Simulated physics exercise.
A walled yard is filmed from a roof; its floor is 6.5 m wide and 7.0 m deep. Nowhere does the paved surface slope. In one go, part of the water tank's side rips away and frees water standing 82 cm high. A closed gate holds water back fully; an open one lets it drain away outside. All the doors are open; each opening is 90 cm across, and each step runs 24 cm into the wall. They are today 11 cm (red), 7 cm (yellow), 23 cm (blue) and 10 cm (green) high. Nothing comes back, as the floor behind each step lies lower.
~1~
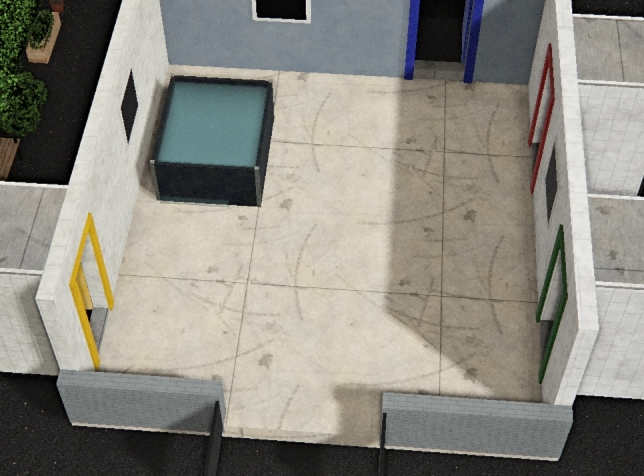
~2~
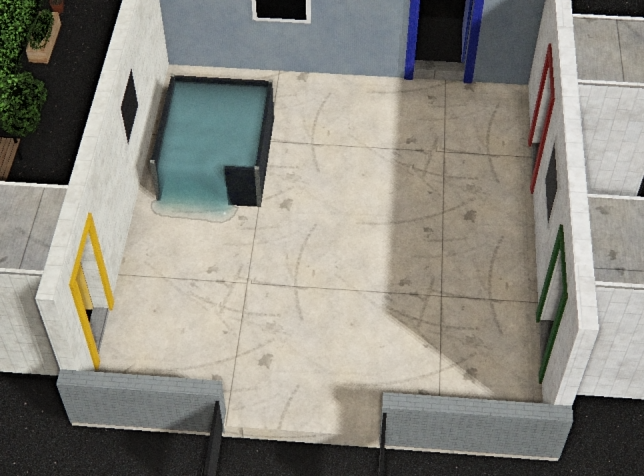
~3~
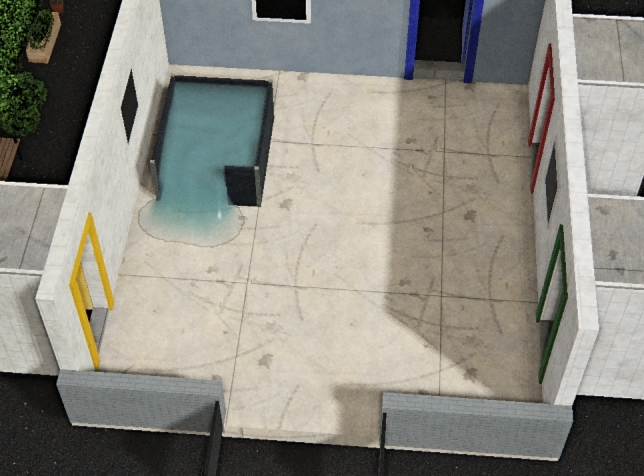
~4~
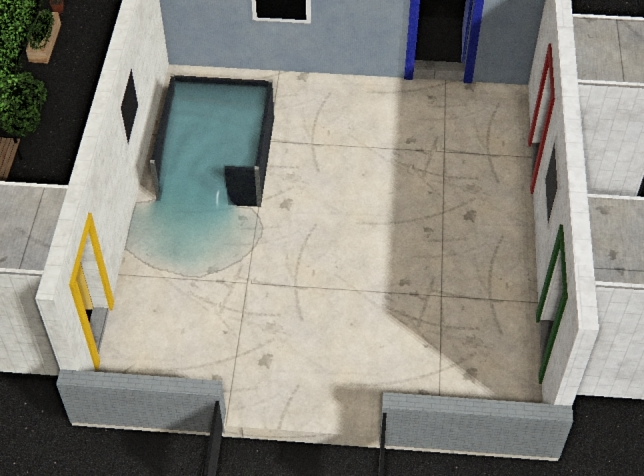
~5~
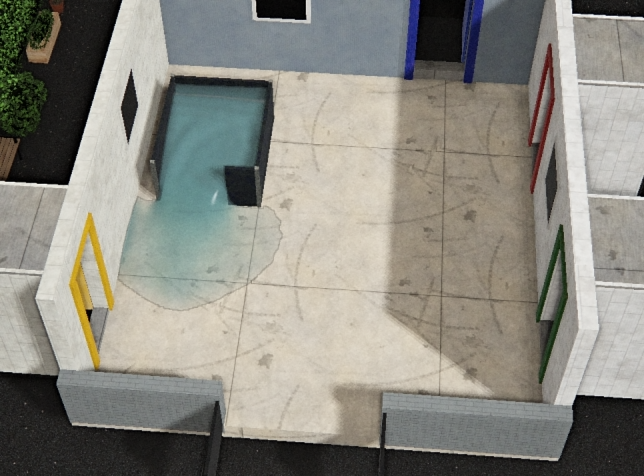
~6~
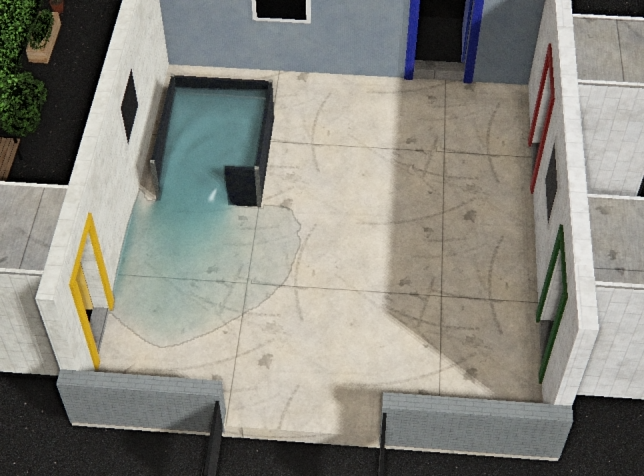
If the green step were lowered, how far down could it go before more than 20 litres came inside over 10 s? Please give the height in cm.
Down to about 10.5 cm.
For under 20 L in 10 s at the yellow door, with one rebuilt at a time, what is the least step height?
At yellow, about 18 cm.
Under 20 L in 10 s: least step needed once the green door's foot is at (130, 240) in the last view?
23 cm.
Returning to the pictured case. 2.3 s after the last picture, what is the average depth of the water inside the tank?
The mean depth is roughly 26 cm.
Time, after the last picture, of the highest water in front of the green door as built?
The level tops out around 4.0 s.
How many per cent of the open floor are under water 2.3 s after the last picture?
Roughly 30 percent of the floor is wet.
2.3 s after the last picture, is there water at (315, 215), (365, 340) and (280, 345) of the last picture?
In order: Untouched, soaked, soaked.
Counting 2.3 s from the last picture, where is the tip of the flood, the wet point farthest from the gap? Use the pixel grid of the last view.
Around (441, 426).
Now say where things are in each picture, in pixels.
In the first frame, still water, 82 cm deep, in the water tank at (214, 124); the green door at (551, 310) is dry.
In the second frame, the front is at (211, 218), 0.4 m from the gap at (193, 187); 0.3 m2 of floor is wet, 82 cm left at the back.
In the third frame, water pours out at (193, 190) and has run 0.8 m, to (192, 240); about 13 cm deep outside, 82 cm at the back.
In the fourth frame, water pours out at (193, 191) and has run 1.4 m, to (178, 270); about 10 cm deep outside, 78 cm at the back.
In the fifth frame, the gap is at (193, 191), the front 2.1 m out at (167, 305); the back of the water tank holds 70 cm.
In the sixth frame, water pours out at (193, 191) and has run 2.8 m, to (160, 341); about 7 cm deep outside, 70 cm at the back; the green door at (551, 310), 6.0 m from the gap, is still 4.1 m from the nearest water.
Then, 0.7 s after the last picture water covers 25 % of the floor, deepest (52 cm) near (89, 400); it has not reached the green door.
Then, 2.3 s after the last picture water covers 30 % of the floor, deepest (32 cm) near (101, 401); it has not reached the green door.
Then, 9.3 s after the last picture water covers 80 % of the floor, deepest (9 cm) near (529, 105); 8 cm at the green door, 23 litres in over its 10 cm step.
At the green door as built, the water peaked near 17 cm, 3.9 s after the last picture.
Run again over the same 10 s with other heights there, 40 litres in over 8.5 cm, 13 litres over 11.5 cm. The limit of 20 litres is kept from about 10.5 cm up.
